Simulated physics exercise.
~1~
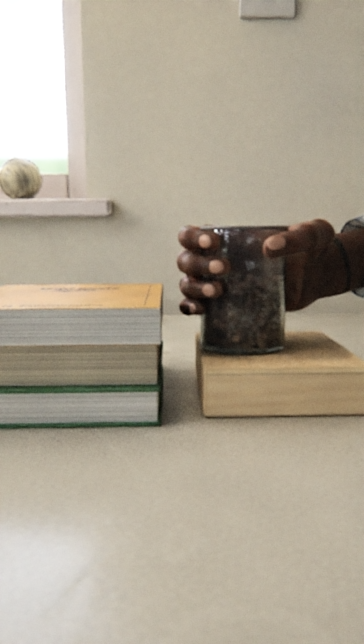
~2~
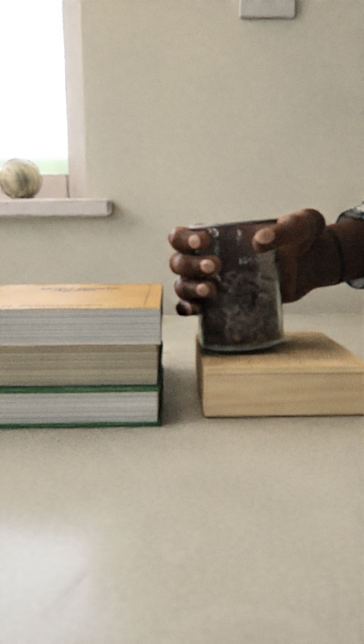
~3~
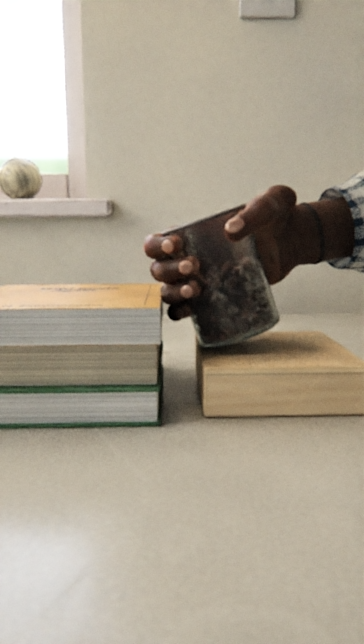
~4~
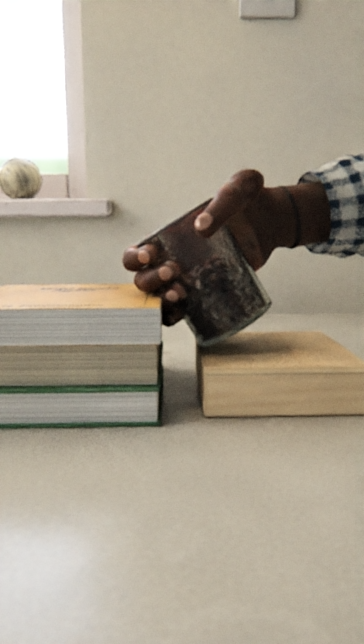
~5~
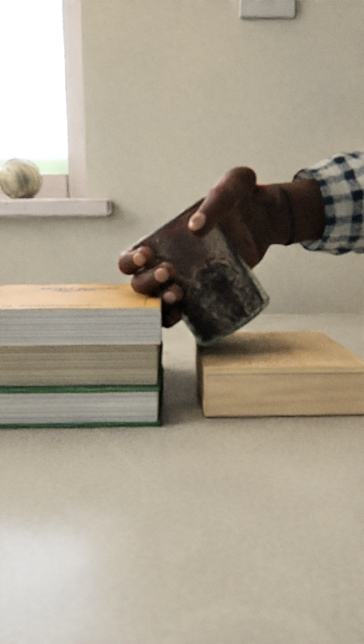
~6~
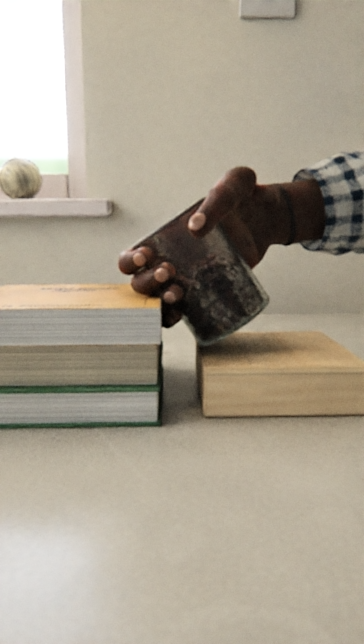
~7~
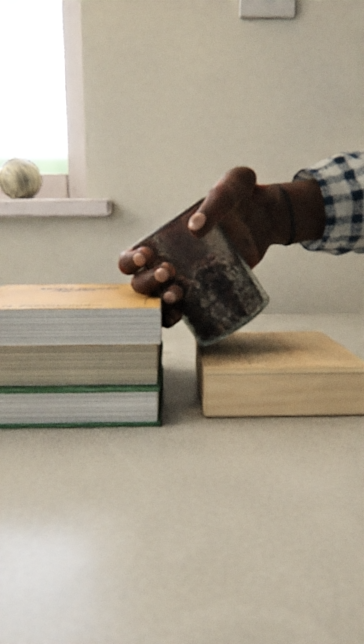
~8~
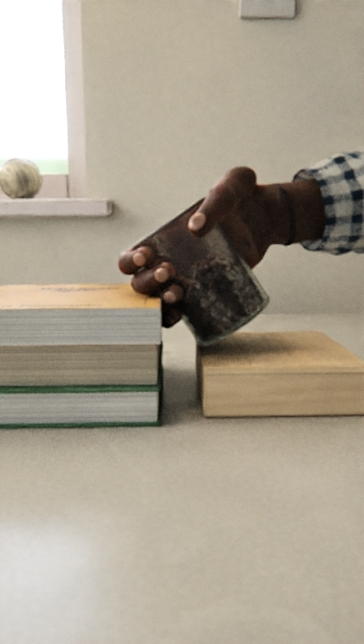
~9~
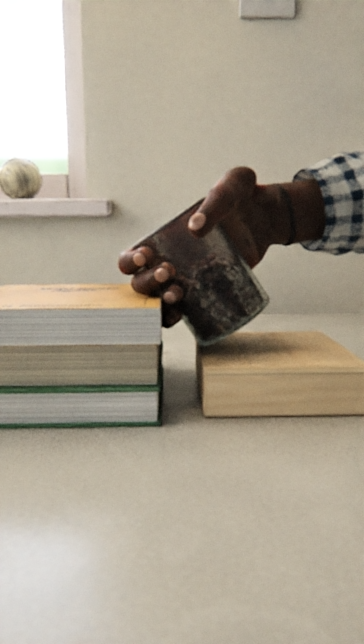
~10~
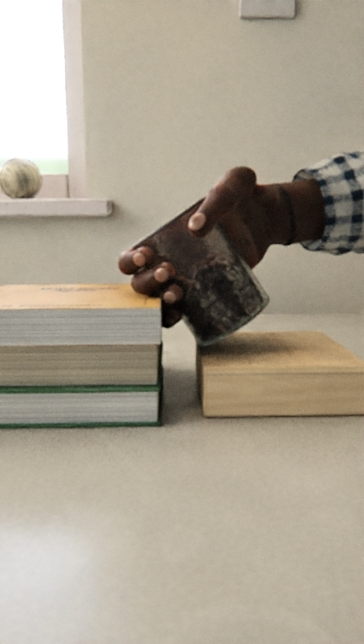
On a pale countertop near a window, a hand holds a see-through glass of dark contents upright on a light wooden block, with a pile of three books to the left. The hand begins tipping the glass to the left, toward the books. As the lean grows, a checked sleeve comes further into view and the dark filling shifts a little left and up with the glass. The glass comes to rest against the top edge of the book pile. The hand keeps it there, tilted and still, with everything still inside.
